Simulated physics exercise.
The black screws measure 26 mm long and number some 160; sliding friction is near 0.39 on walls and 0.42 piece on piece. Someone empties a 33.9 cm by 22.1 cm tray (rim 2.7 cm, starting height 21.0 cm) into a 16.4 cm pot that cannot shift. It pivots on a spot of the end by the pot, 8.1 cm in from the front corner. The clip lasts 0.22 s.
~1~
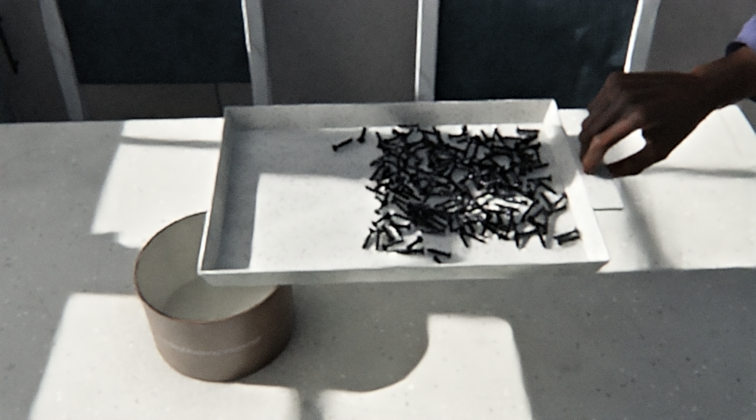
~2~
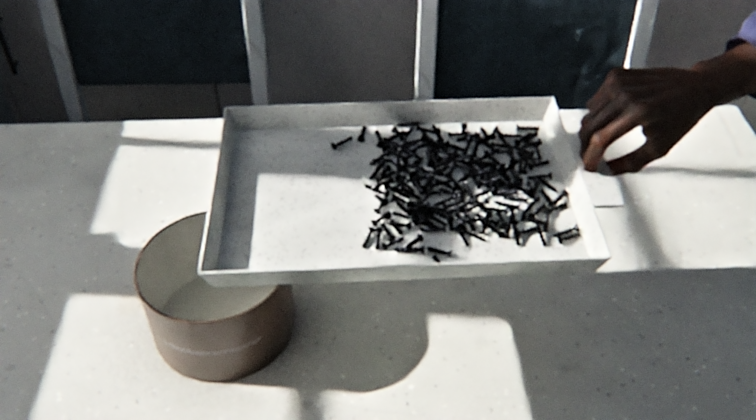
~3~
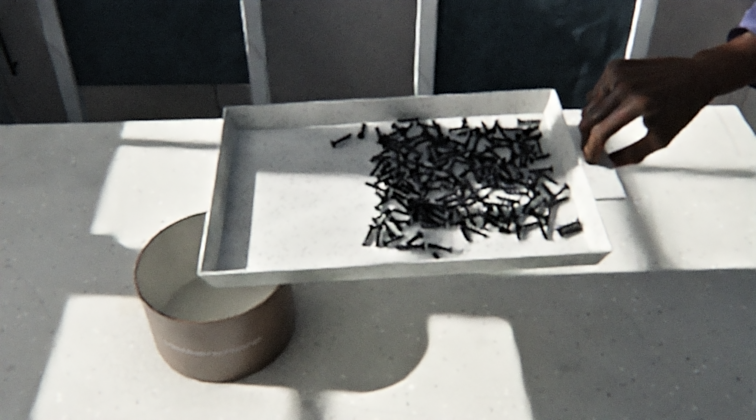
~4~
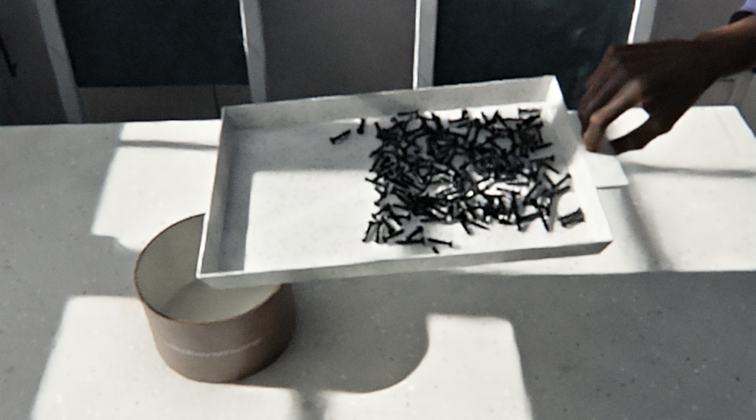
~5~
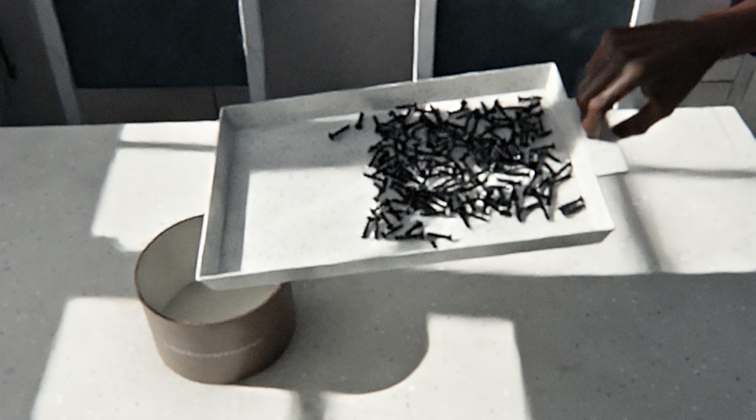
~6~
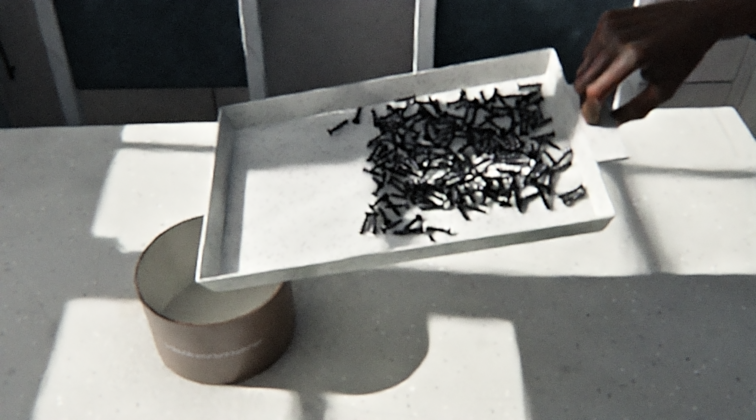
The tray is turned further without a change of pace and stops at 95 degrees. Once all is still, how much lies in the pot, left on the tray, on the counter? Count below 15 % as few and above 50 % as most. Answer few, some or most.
In the pot: Some; left on the tray: Few; on the counter: Most.
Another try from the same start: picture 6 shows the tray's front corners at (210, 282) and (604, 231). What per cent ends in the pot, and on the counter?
Pot 0, counter 100.
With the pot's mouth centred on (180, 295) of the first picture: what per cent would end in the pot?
Some 70 per cent.
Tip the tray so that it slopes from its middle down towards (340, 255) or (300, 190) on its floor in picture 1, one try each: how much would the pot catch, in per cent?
About 0 and 70 per cent.
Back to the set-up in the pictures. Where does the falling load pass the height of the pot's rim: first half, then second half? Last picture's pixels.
At about (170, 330), then at (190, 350).
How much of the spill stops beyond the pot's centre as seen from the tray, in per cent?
About 80 per cent.
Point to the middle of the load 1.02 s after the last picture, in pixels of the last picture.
At about (199, 259).
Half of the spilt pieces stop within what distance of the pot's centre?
About 16 cm.
Then, 0.62 s after the last picture, tilt 51 degrees; the tray holds 100 %, the pot 0 %.
Then, 1.02 s after the last picture, tilt 77 degrees; the tray holds 65 %, the pot 10 %.
Then, 1.51 s after the last picture, tilt 95 degrees; the tray holds 5 %, the pot 30 %.
In the end, pot 35 %, tray 0 %, counter 65 %.
